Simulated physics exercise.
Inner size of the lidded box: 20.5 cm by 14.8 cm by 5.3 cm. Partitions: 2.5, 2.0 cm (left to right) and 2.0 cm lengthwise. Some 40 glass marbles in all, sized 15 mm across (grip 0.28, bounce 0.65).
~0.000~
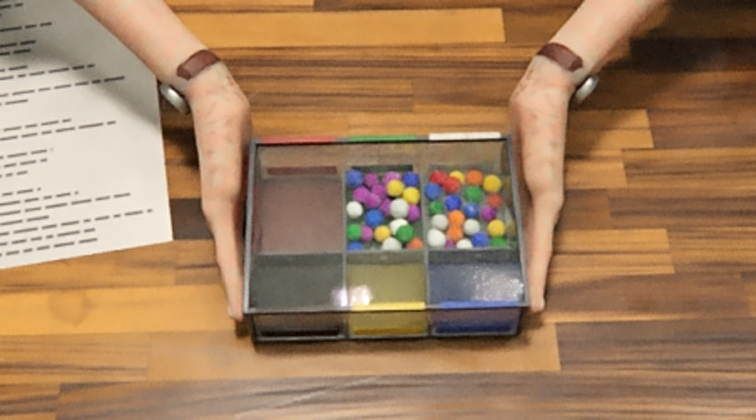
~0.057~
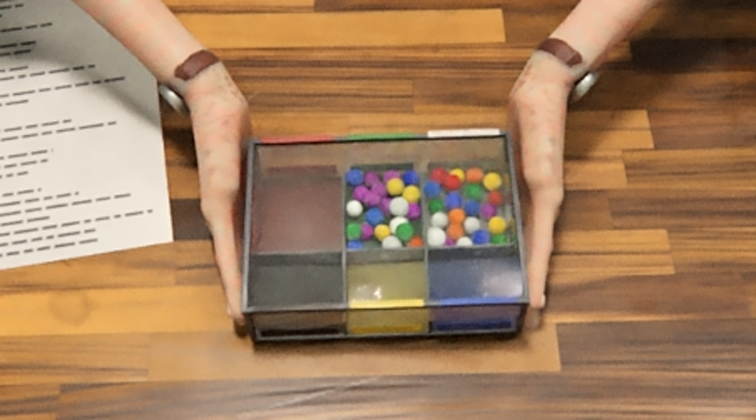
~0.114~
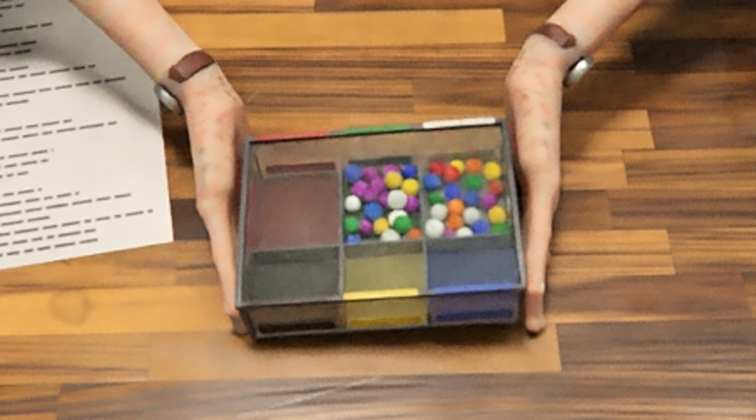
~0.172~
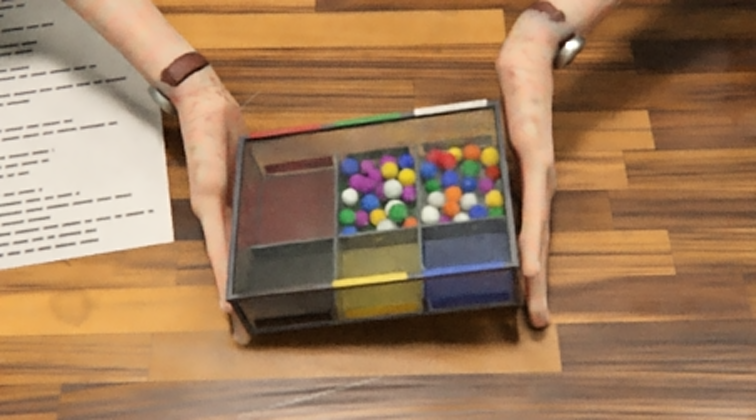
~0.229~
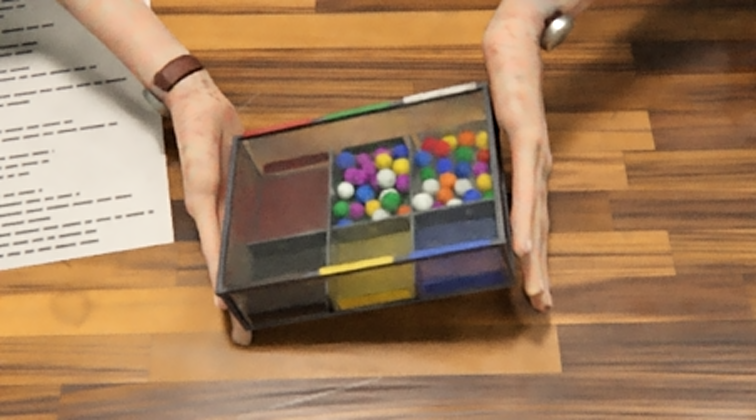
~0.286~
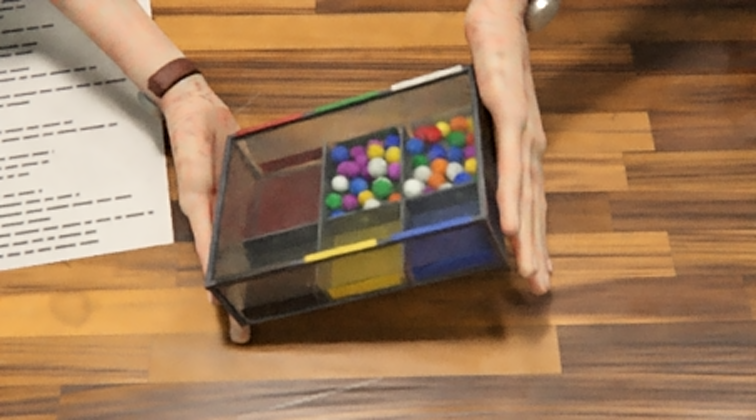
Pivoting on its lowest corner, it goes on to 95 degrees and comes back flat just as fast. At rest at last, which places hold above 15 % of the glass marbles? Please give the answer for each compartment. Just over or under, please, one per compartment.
Red compartment: Over, blue compartment: Under, green compartment: Over, yellow compartment: Under, white compartment: Under, black compartment: Under.
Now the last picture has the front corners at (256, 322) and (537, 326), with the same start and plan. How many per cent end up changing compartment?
Something like 85 in a hundred.
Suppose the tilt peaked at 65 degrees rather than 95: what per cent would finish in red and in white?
With that change you'd see red at 10 % and white at 45 %.
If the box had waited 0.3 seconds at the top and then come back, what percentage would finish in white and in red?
That would leave white with 0 percent and red with 80 percent.
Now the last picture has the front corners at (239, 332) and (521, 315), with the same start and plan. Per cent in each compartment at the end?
Per cent at the finish: Red 0, blue 5, green 0, yellow 40, white 0, black 50.
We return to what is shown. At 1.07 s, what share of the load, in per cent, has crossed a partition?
At that moment it's some 40 per cent.
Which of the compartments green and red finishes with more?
I'd say the red side has more in it.
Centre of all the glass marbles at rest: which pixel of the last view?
Somewhere around (312, 206) in the final frame.
After 1.07 s, tilt 94 degrees; red 20 %, green 50 %, white 25 %.
After 1.59 s, tilt 40 degrees; red 70 %, green 20 %, white 10 %.
After 2.18 s, tilt 0 degrees; red 70 %, green 20 %, white 10 %.
By 2.8 s all is still; red 70 %, blue 0 %, green 20 %, yellow 0 %, white 10 %, black 0 %.
